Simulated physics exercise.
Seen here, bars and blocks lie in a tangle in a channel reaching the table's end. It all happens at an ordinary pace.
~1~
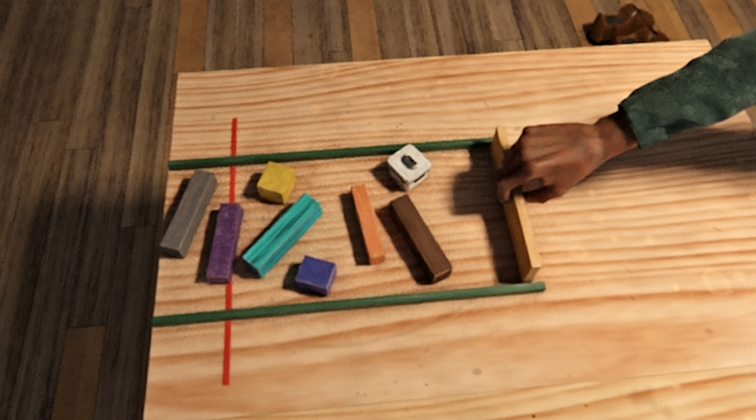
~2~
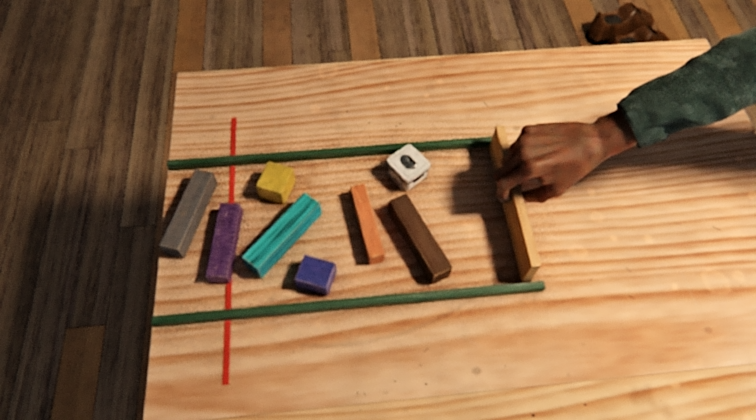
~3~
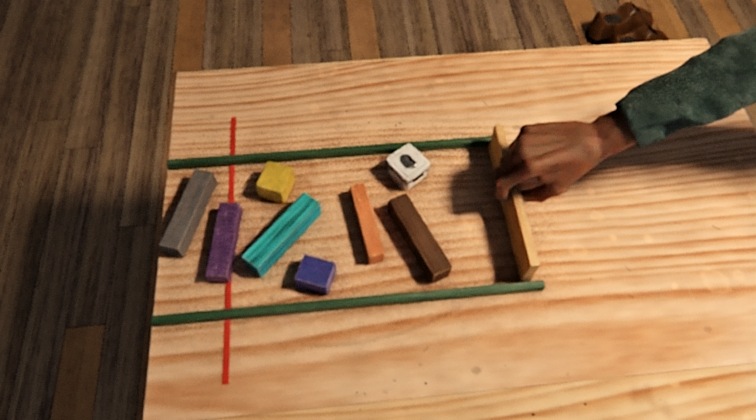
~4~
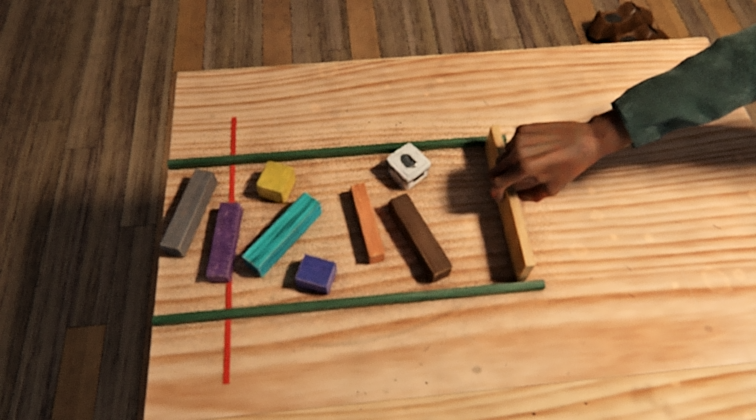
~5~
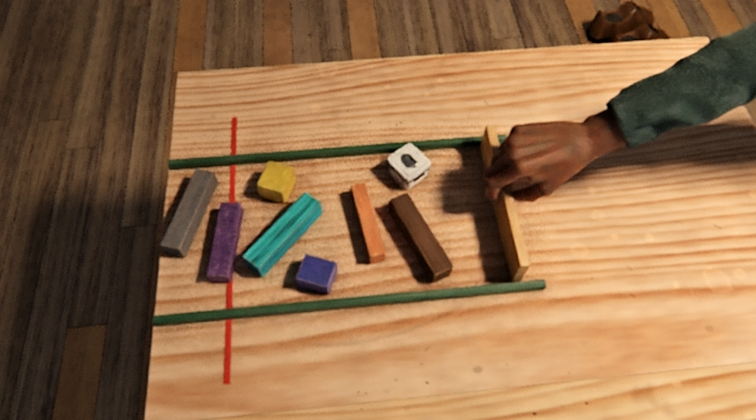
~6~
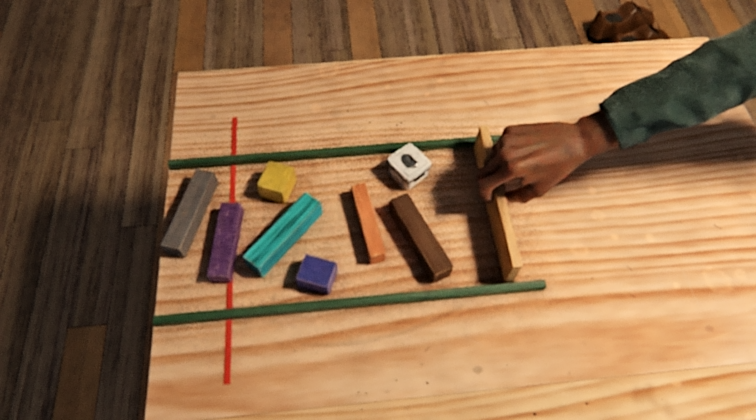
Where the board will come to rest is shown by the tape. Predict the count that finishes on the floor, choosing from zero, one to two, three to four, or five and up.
The count on the floor is one to two.
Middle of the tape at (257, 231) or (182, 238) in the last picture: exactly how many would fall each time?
The first try gives 0 and the second gives 6.
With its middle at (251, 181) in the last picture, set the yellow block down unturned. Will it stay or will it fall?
I reckon from there it stays aboard.
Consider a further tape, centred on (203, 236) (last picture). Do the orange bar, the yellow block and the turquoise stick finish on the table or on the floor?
The orange bar holds on; the yellow block goes over; the turquoise stick tumbles off.
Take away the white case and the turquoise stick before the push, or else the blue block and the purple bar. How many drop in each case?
It would be 0 and 1.
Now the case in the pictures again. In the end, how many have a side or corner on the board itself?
At rest, 2 are in contact.
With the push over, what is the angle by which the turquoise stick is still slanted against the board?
Angle: Roughly 15 degrees.
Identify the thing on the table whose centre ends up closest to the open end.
Turquoise stick.
A little later, none off yet; grey bar at rest near (191, 212); purple bar at rest near (226, 242); yellow block at rest near (277, 183).
Next, none off yet; grey bar shifted a little near (179, 213); purple bar shifted a little near (191, 243); yellow block shifted well along near (217, 188).
When it is over, the number that fall off is one or two; down, purple bar and grey bar.
